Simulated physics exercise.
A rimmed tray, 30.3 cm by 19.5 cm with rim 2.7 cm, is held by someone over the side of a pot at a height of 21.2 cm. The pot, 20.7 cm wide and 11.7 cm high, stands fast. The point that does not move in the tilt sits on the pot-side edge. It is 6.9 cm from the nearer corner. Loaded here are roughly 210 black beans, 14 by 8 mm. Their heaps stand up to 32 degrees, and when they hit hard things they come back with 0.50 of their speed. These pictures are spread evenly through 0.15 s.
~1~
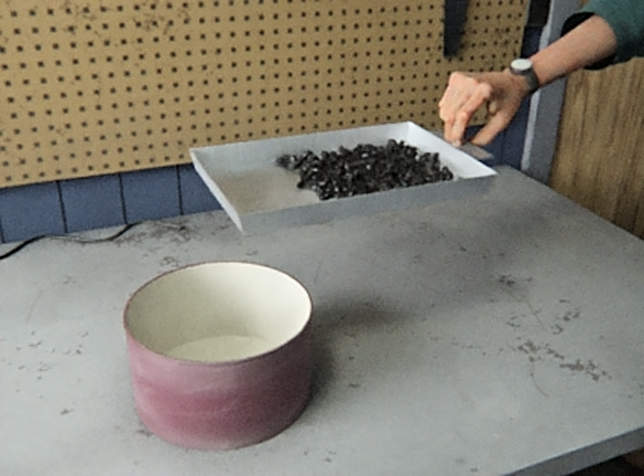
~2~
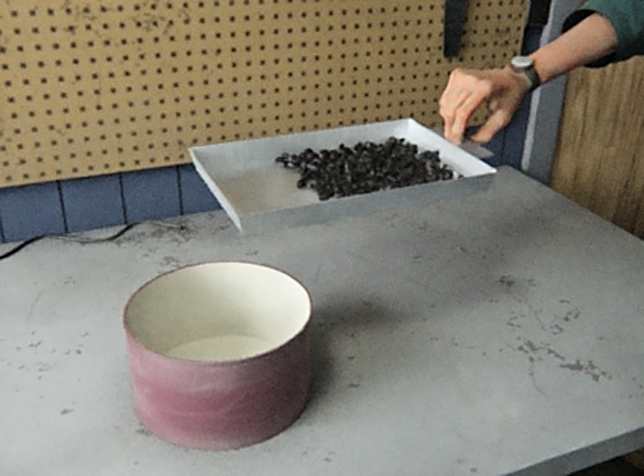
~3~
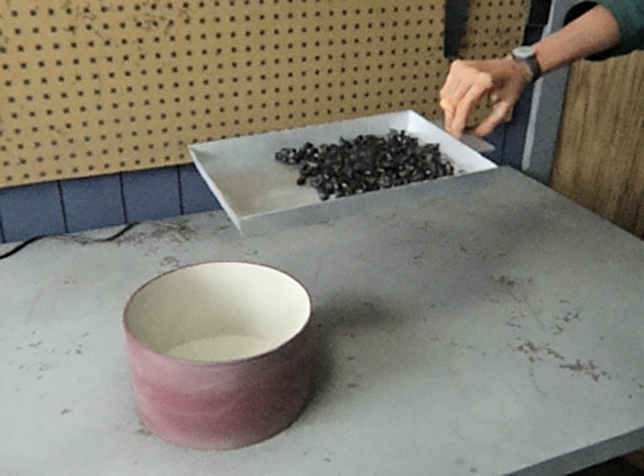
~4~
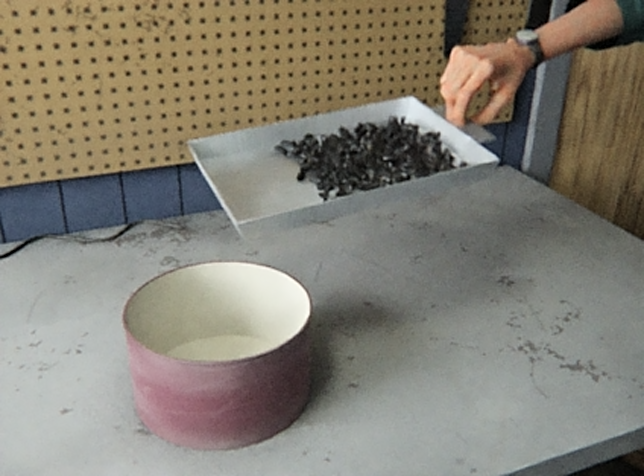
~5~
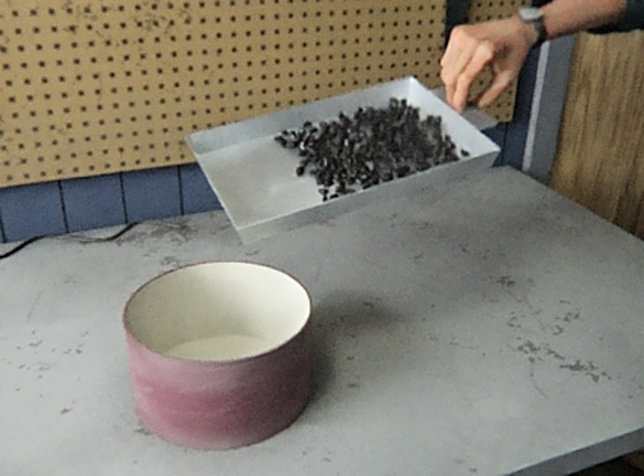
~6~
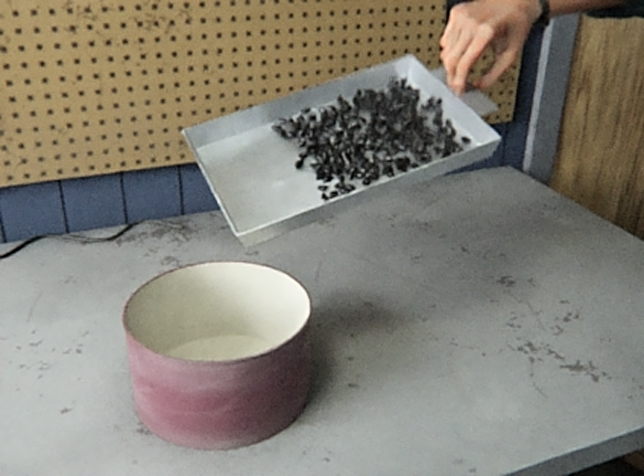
To begin with, a hand holds a shallow metal tray of small black pieces nearly level above a gray table, behind a pink pot with a pale inside. The hand then lifts the tray's back right side, slowly then more steeply, leaving it slanted, its left front corner lowest.
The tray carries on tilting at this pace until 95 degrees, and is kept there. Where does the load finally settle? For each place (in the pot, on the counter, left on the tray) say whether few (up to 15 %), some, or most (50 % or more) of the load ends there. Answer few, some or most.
Pot: Most; counter: Some; tray: Few.
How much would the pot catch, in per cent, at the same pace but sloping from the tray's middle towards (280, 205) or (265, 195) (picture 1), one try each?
First try: About 70 percent; second try: About 40 percent.
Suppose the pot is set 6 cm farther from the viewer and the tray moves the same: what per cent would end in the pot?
In that case about 30 percent would end up there.
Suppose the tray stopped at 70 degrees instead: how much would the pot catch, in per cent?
Around 65 in a hundred.
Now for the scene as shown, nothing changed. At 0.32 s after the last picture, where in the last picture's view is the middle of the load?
At that time the load is centred around (309, 190).
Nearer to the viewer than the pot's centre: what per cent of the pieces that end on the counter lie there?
About 100 per cent.
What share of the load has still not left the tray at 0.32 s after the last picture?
Around 100 percent.
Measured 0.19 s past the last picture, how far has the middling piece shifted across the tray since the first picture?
2 cm.
Then, 0.19 s after the last picture, tilt 59 degrees; the tray holds 100 %, the pot 0 %.
Then, 0.32 s after the last picture, tilt 86 degrees; the tray holds 100 %, the pot 0 %.
Then, 0.57 s after the last picture, tilt 95 degrees; the tray holds 0 %, the pot 65 %.
In the end, pot 65 %, counter 35 %, tray 0 %.
